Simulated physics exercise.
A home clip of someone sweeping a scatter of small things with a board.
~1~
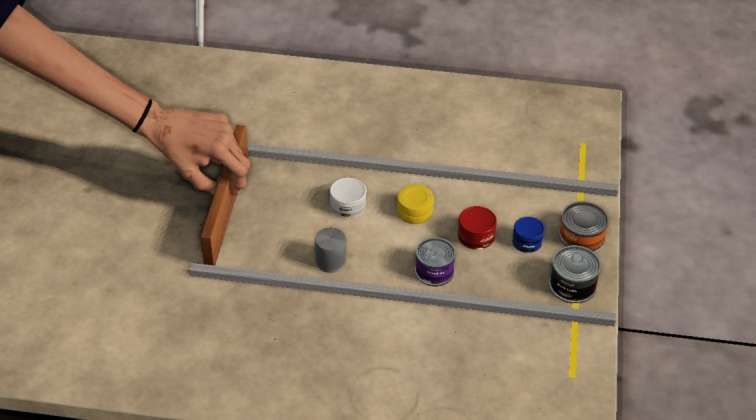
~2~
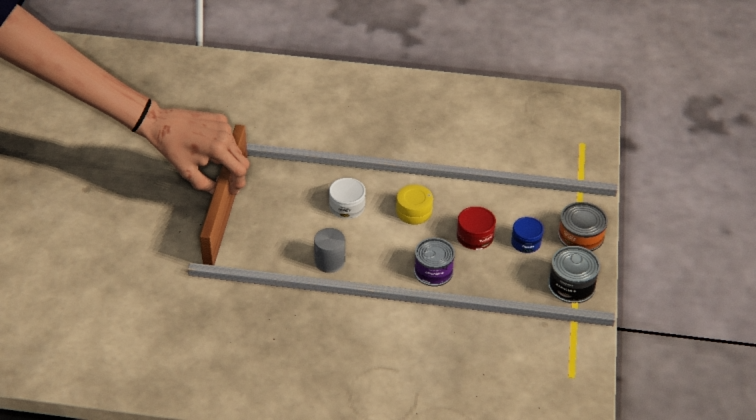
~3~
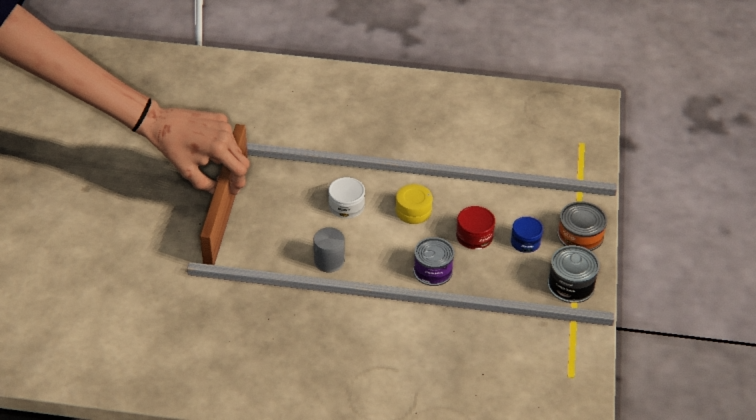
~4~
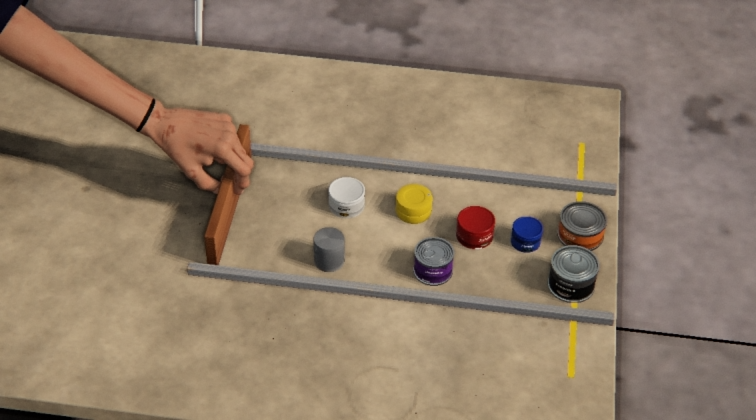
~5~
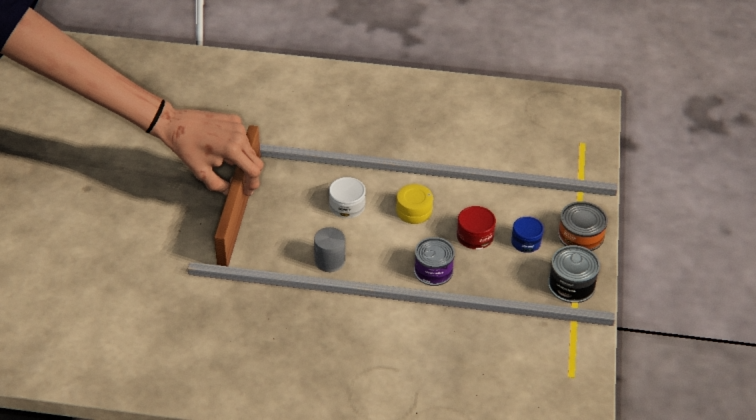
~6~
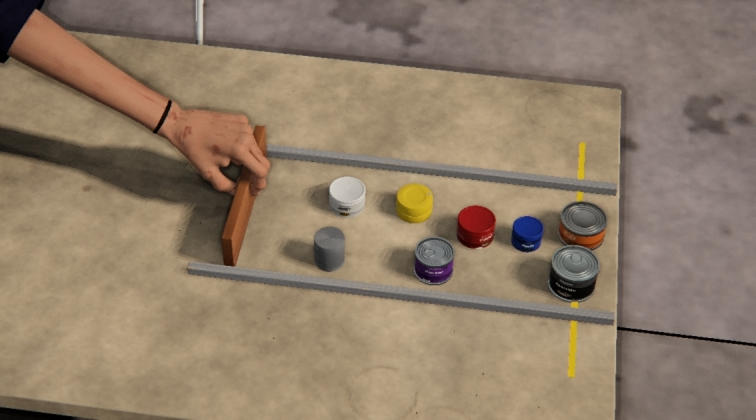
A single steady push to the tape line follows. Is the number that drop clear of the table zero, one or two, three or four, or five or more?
I predict three or four come down off the table.
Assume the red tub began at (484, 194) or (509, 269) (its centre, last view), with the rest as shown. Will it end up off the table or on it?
Taking the two spots in turn, it stays put and then gets knocked off.
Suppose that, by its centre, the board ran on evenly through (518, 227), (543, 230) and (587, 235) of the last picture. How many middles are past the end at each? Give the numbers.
Place by place, 0, 1 and 4.
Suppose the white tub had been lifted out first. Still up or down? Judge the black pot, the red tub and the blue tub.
The black pot? It heads down. The red tub? It does not drop. The blue tub? It heads down.
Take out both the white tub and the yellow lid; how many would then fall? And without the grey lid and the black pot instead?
First 3, then 2.
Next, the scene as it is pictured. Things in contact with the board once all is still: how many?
I count 4 of them.
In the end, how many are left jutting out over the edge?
It's 0.
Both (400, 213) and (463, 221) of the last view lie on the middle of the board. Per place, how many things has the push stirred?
At the first spot 4, then 5.
Soon after, none off yet; orange tin at rest near (583, 226); black pot at rest near (574, 274); blue tub at rest near (527, 234).
After that, none off yet; orange tin displaced a little near (599, 224); black pot displaced about its own width near (608, 276); blue tub displaced about its own width near (570, 240).
In the end, the number that fall off is three or four; gone, purple pot, blue tub, black pot and orange tin.
